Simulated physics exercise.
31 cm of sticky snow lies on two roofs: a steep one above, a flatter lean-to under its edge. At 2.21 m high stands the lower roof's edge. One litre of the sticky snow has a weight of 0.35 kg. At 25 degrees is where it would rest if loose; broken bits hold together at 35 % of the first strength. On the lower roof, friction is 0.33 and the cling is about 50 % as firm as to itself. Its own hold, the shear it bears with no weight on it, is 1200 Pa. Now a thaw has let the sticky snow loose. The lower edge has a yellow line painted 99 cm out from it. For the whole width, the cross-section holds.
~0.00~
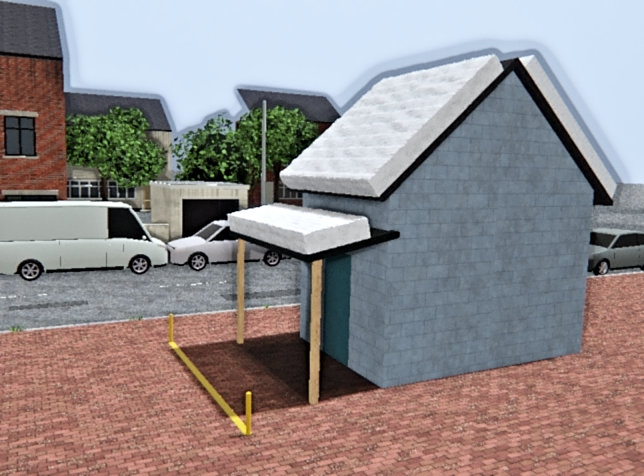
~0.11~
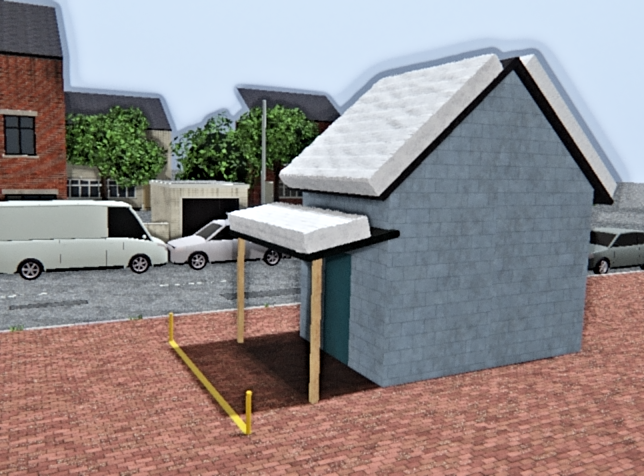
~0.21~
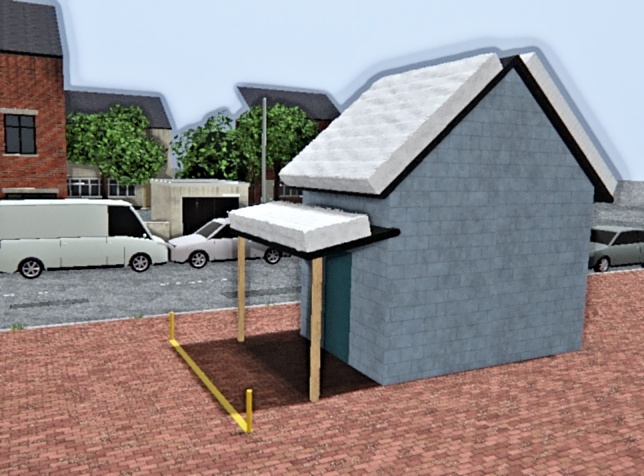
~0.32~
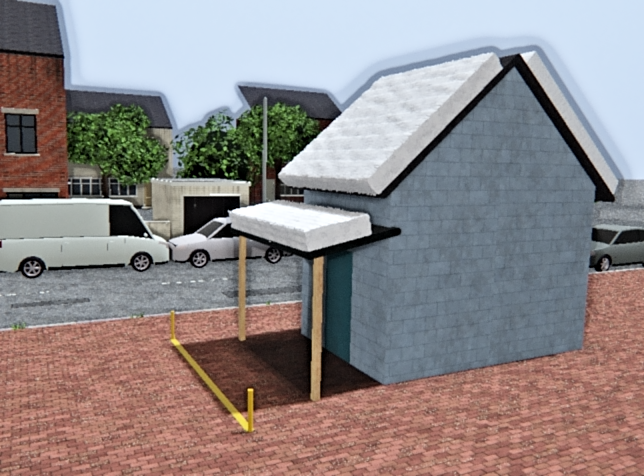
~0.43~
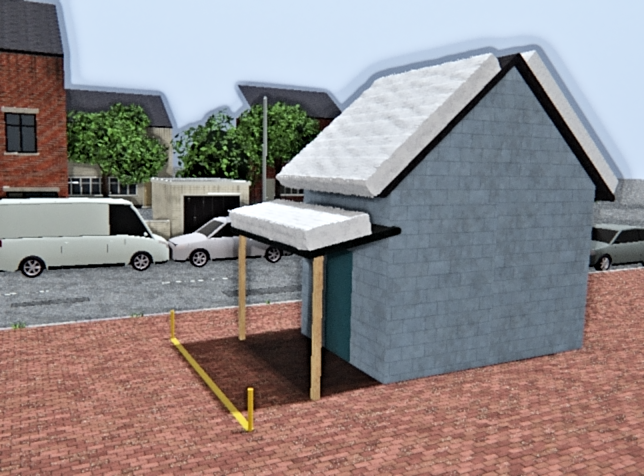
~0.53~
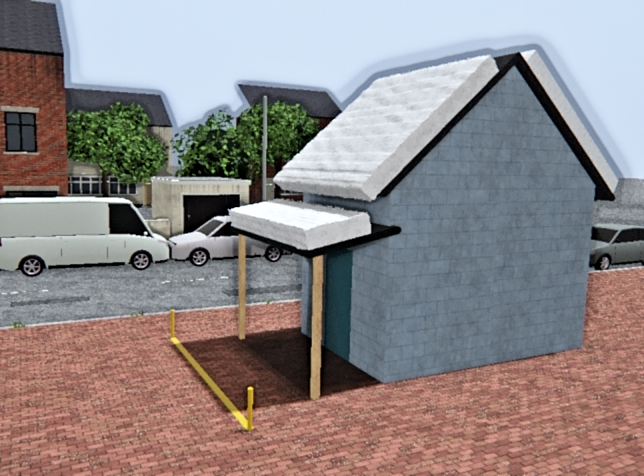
A small grey-blue block building with thick snow on its steep roof stood on red brick paving near parked vehicles, and the upper snow slid slightly down toward the snow-covered lower porch roof.
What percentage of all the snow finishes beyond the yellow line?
About 1 %.
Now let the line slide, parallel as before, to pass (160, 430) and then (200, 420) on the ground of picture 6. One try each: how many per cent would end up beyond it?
First try 0 per cent, second try 0 per cent.
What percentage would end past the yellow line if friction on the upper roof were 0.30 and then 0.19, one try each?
I'd say 40 %, followed by 50 %.
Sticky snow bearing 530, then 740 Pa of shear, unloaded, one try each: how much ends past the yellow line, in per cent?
The two runs give near 35 % and near 18 % respectively.
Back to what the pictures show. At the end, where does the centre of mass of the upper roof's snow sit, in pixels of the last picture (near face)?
It comes out near (362, 205), give or take.
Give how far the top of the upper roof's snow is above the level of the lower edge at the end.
Roughly 1.9 m.
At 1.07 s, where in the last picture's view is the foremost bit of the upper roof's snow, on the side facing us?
About (344, 203).
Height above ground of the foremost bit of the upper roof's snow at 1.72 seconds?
2.6 m, more or less.
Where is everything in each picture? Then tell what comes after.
Front end of the sticky snow at (379, 176), in the first frame.
Front end of the sticky snow at (378, 175), its middle shifted 7 mm, in the second frame.
Front end of the sticky snow at (378, 174), its middle shifted 2.5 cm, in the third frame.
Front end of the sticky snow at (377, 173), its middle shifted 5.7 cm, 2 % of it past the upper edge, in one piece, in the fourth frame.
Front end of the sticky snow at (375, 177), its middle shifted 11 cm, 4 % of it past the upper edge, in one piece, in the fifth frame.
Front end of the sticky snow at (371, 177), its middle shifted 17 cm, 6 % of it past the upper edge, in one piece, in the sixth frame.
By 1.07 s, none is below the lower edge and 0 % is past the line.
By 1.72 s, none is below the lower edge and 0 % is past the line.
By 2.36 s, none is below the lower edge and 0 % is past the line.
By 3.00 s, none is below the lower edge and 0 % is past the line.
By 6.00 s, at the end, 14 % is below the lower edge and 1 % is past the line.
